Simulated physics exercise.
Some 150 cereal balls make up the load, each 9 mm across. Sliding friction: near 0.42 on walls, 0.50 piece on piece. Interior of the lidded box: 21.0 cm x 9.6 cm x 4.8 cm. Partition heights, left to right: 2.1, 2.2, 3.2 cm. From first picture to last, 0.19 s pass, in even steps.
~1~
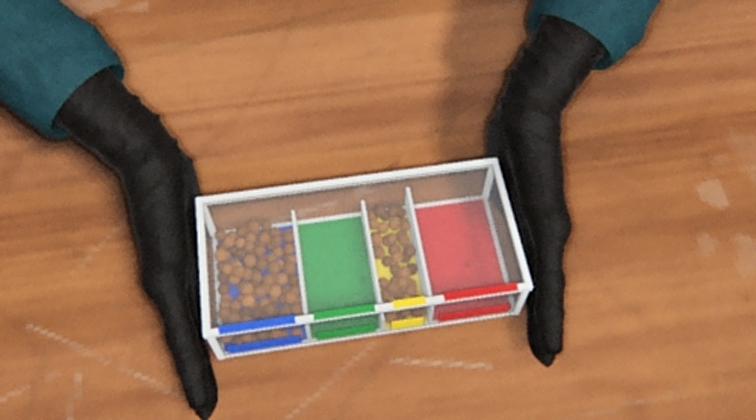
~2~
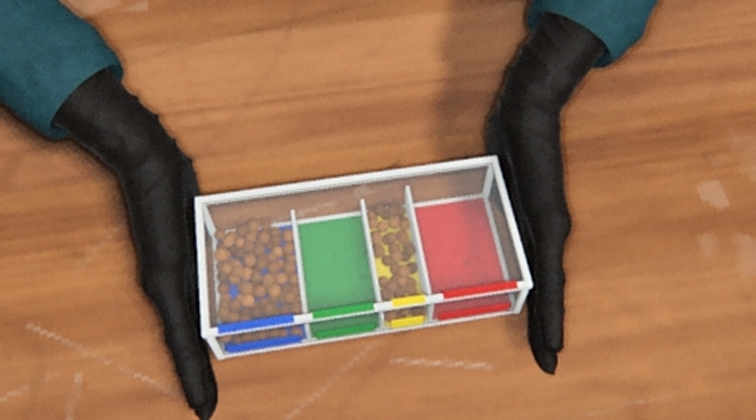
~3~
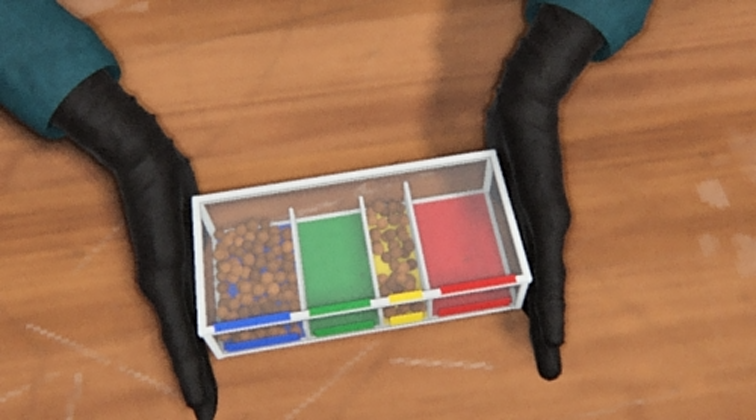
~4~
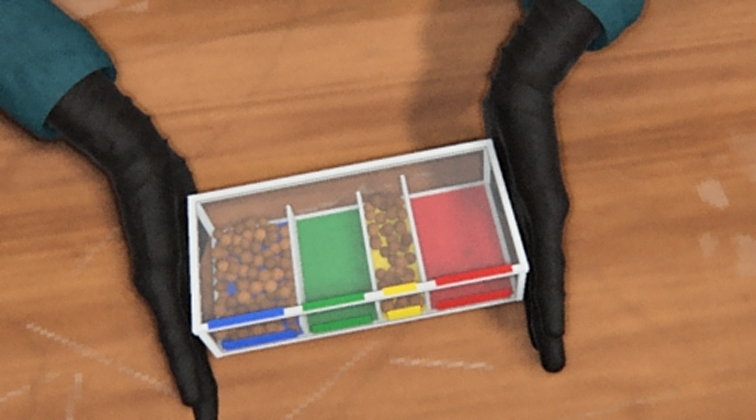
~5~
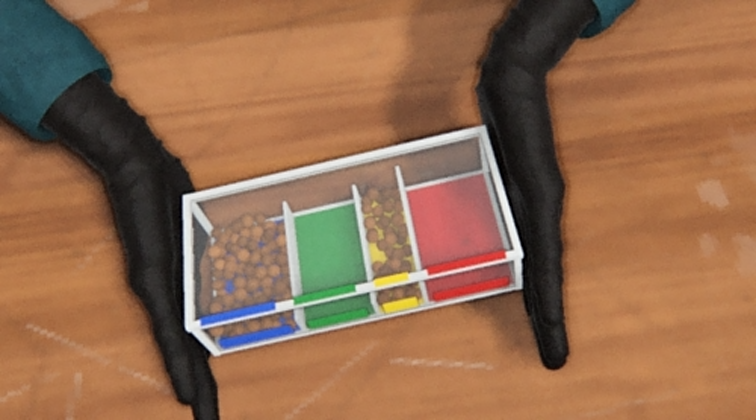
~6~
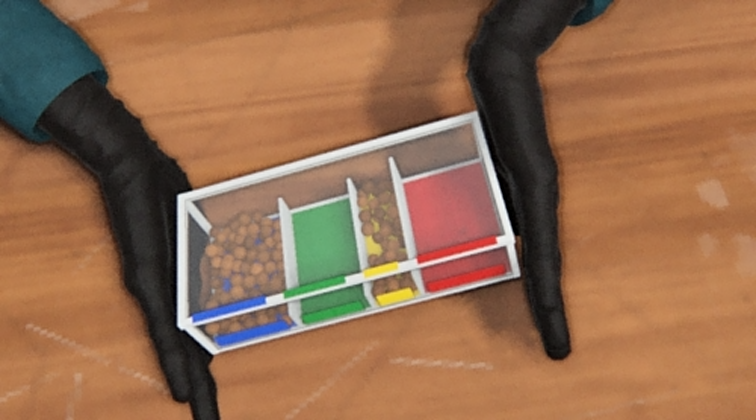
Two black-gloved hands in teal sleeves hold a clear, white-edged box between them above a wooden surface, seen from above by a still camera. Inside, small brown balls fill the blue-marked section at left and the narrow yellow-marked one, while the green section between them and the red one at right are empty. The hands gradually tilt the box, raising its right end, and the balls stay in their sections.
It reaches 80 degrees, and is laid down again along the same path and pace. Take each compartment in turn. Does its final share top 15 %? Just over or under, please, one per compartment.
Red: Under, blue: Over, green: Under, yellow: Over.
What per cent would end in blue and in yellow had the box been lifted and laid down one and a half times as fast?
Blue 85 %, yellow 15 %.
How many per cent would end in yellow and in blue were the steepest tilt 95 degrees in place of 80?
You'd get yellow at 5 % and blue at 90 %.
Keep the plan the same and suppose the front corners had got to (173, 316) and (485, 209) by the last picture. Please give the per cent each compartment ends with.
Final shares, in per cent - red: 0, blue: 85, green: 5, yellow: 10.
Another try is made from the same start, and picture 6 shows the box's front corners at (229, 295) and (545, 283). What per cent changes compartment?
Then about 50 per cent.
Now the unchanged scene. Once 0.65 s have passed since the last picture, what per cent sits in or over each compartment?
Red 0 %, blue 70 %, green 5 %, yellow 25 %.
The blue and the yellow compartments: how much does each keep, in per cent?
Final shares - blue 80 percent, yellow 20 percent.
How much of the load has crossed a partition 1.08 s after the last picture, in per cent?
Some 10 per cent.
Then, 0.65 s after the last picture, tilt 80 degrees; blue 70 %, green 5 %, yellow 25 %.
Then, 1.08 s after the last picture, tilt 35 degrees; blue 80 %, yellow 20 %.
Then, 1.59 s after the last picture, tilt 0 degrees; blue 80 %, yellow 20 %.
In the end, red 0 %, blue 80 %, green 0 %, yellow 20 %.
